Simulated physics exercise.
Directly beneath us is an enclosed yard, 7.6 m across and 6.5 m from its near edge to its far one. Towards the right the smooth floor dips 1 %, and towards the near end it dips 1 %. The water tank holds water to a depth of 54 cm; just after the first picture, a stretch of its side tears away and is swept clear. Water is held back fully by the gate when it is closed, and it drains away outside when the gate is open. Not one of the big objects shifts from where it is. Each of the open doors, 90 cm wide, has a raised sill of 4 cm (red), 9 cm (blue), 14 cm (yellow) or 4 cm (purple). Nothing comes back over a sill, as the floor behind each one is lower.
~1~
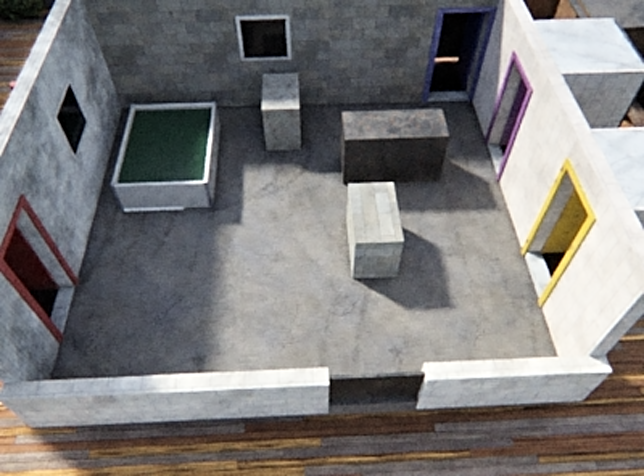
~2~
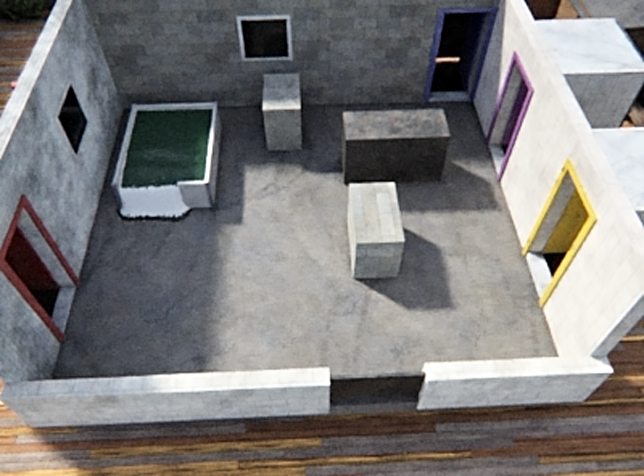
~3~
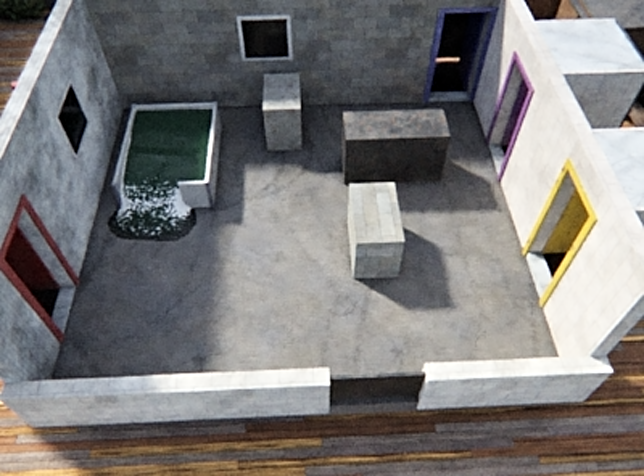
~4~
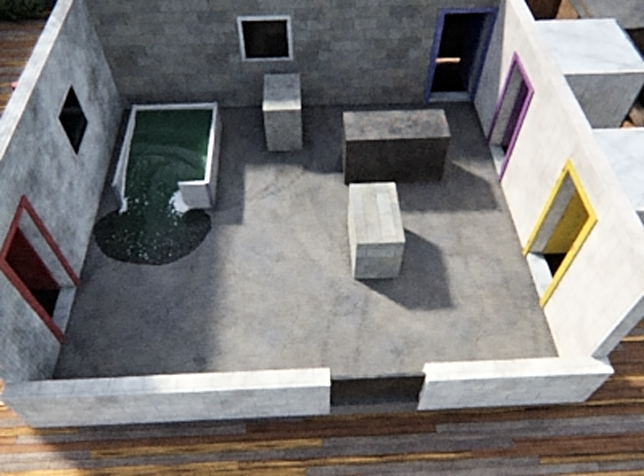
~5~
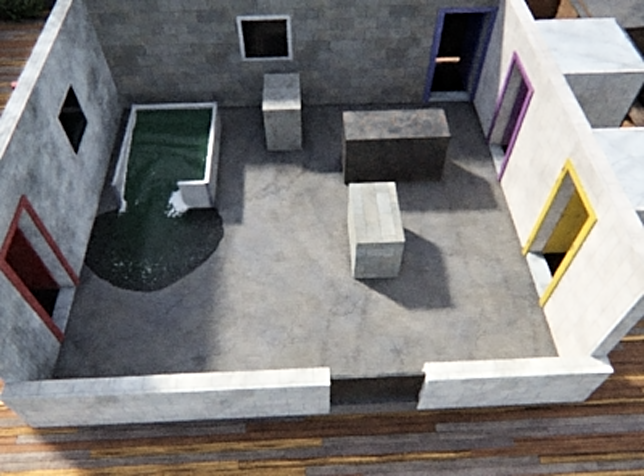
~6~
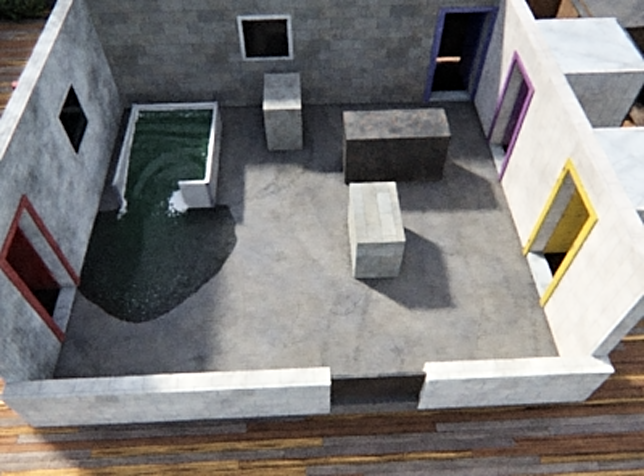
A walled yard holds a tank whose near side opens, and dark water spreads across the floor.
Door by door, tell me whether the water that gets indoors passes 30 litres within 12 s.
As I see it, red door: Past the set amount; blue door: Under the set amount; yellow door: Under the set amount; purple door: Under the set amount.
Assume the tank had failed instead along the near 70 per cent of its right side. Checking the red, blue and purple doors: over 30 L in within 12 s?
So red stays lower, blue stays lower, purple tops it.
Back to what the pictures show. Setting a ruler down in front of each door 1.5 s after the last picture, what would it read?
Depths in cm: Red 10, blue 0, yellow 0, purple 0.
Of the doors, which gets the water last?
The final one is the blue door.
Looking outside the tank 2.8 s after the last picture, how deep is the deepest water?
Roughly 24 cm.
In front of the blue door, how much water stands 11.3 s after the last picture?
About 8.5 cm deep.
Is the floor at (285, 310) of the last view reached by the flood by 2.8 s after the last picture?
Looks like it's submerged.
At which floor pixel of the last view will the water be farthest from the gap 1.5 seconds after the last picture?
Roughly at pixel (299, 391).
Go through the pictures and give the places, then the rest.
In the first frame, the water tank at (168, 145) is whole and still, 54 cm deep.
In the second frame, water pours out at (153, 199) and has run 0.6 m, to (123, 214); typically 10 cm deep outside, 54 cm at the water tank's back.
In the third frame, the front is at (176, 236), 0.8 m from the gap at (153, 200); 0.8 m2 of floor is under water; 54 cm left at the back of the water tank.
In the fourth frame, water pours out at (154, 201) and has run 1.3 m, to (159, 261); typically 7 cm deep outside, 54 cm at the water tank's back.
In the fifth frame, water pours out at (154, 201) and has run 1.7 m, to (158, 285); typically 5 cm deep outside, 54 cm at the water tank's back.
In the sixth frame, water pours out at (154, 200) and has run 2.3 m, to (146, 317); typically 4 cm deep outside, 49 cm at the water tank's back.
Then, 0.7 s after the last picture water covers 20 % of the floor and is deepest (28 cm) near (146, 216); red door 11 cm at the sill, 1 L in, blue door not reached, yellow door not reached, purple door not reached.
Then, 1.5 s after the last picture water covers 25 % of the floor and is deepest (34 cm) near (60, 401); red door 10 cm at the sill, 18 L in, blue door not reached, yellow door not reached, purple door not reached.
Then, 2.8 s after the last picture water covers 30 % of the floor and is deepest (24 cm) near (86, 400); red door 7 cm at the sill, 39 L in, blue door not reached, yellow door not reached, purple door not reached.
Then, 6.3 s after the last picture water covers 60 % of the floor and is deepest (20 cm) near (555, 380); red door 6 cm at the sill, 77 L in, blue door not reached, yellow door 13 cm at the sill, 2 L in, purple door 2 cm at the sill, 0 L in.
Then, 11.3 s after the last picture water covers 80 % of the floor and is deepest (12 cm) near (555, 380); red door 3 cm at the sill, 86 L in, blue door 8 cm at the sill, 0 L in, yellow door 9 cm at the sill, 3 L in, purple door 5 cm at the sill, 0 L in.
